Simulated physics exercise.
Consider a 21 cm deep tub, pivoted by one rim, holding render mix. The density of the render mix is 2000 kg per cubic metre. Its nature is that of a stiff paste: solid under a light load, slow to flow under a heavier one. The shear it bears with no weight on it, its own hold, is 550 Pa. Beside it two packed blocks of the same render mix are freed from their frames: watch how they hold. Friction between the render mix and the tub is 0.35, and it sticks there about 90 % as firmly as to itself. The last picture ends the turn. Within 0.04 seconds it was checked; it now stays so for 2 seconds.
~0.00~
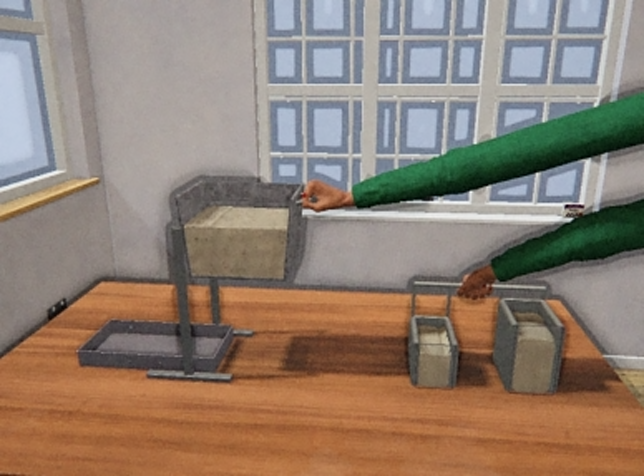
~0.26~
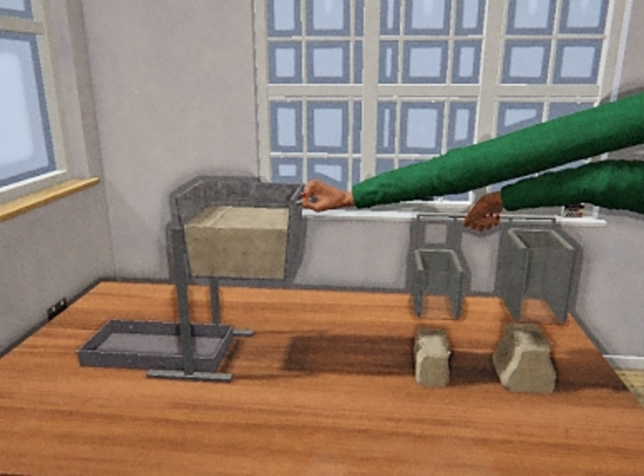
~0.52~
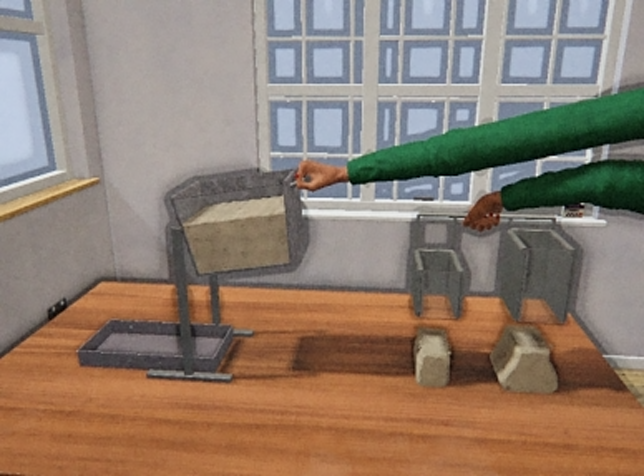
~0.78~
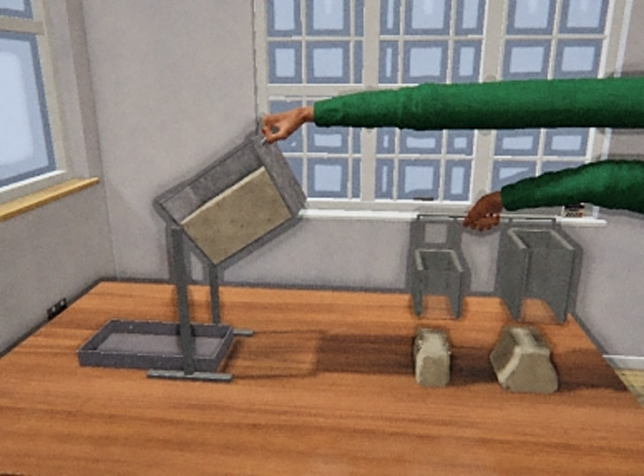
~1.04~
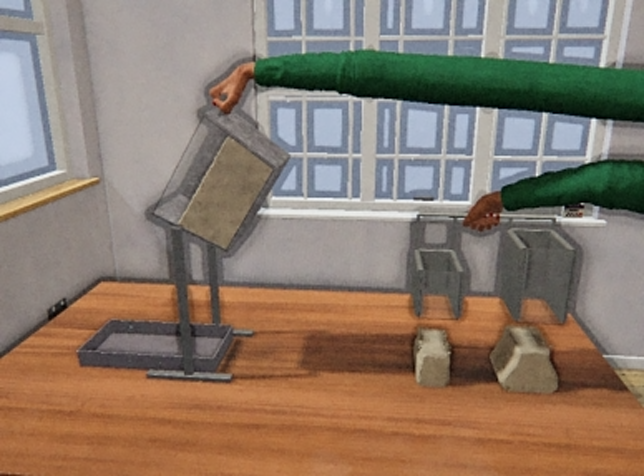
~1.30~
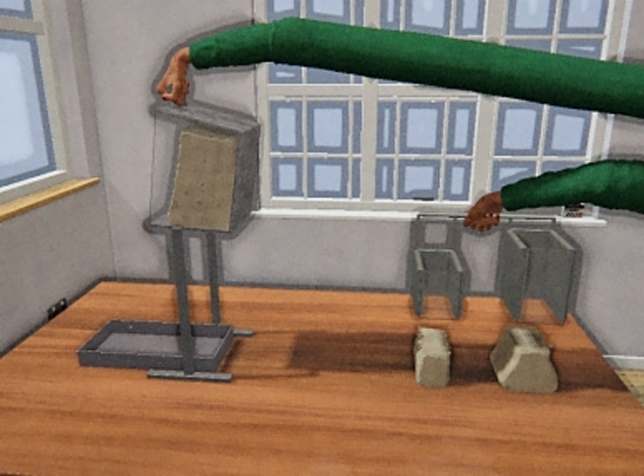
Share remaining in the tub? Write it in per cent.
Close to 68 %.
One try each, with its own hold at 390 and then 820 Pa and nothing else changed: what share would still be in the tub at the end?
First 60 %, second 100 %.
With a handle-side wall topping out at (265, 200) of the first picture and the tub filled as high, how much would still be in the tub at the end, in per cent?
Near 100 per cent.
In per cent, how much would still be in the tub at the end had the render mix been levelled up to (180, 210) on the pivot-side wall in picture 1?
Around 50 per cent.
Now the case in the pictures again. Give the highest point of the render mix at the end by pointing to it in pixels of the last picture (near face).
On the near face, the top ends up close to (215, 182).
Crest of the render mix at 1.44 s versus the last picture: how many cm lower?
I reckon it's close to 5 cm.
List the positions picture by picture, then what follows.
In the first picture, handle-side rim at (290, 201), tilt 0 degrees; crest of the render mix at (194, 225); block heights 11 cm, 16 cm (left to right).
In the second picture, handle-side rim at (290, 201), tilt 0 degrees; crest of the render mix at (194, 225); block heights 11 cm, 13 cm (left to right).
In the third picture, handle-side rim at (282, 183), tilt 9 degrees; crest of the render mix at (279, 212); block heights 10 cm, 13 cm (left to right).
In the fourth picture, handle-side rim at (250, 141), tilt 34 degrees; crest of the render mix at (261, 171); block heights 10 cm, 13 cm (left to right).
In the fifth picture, handle-side rim at (203, 116), tilt 58 degrees; crest of the render mix at (228, 139); block heights 10 cm, 13 cm (left to right).
In the sixth picture, handle-side rim at (156, 112), tilt 81 degrees; crest of the render mix at (182, 133); block heights 10 cm, 13 cm (left to right).
After 1.44 s, the tub is at 81 degrees and holds 100 %.
After 1.61 s, the tub is at 81 degrees and holds 83 %.
After 1.78 s, the tub is at 81 degrees and holds 70 %.
After 1.95 s, the tub is at 81 degrees and holds 68 %.
After 3.30 s, the tub is at 81 degrees and holds 68 %.
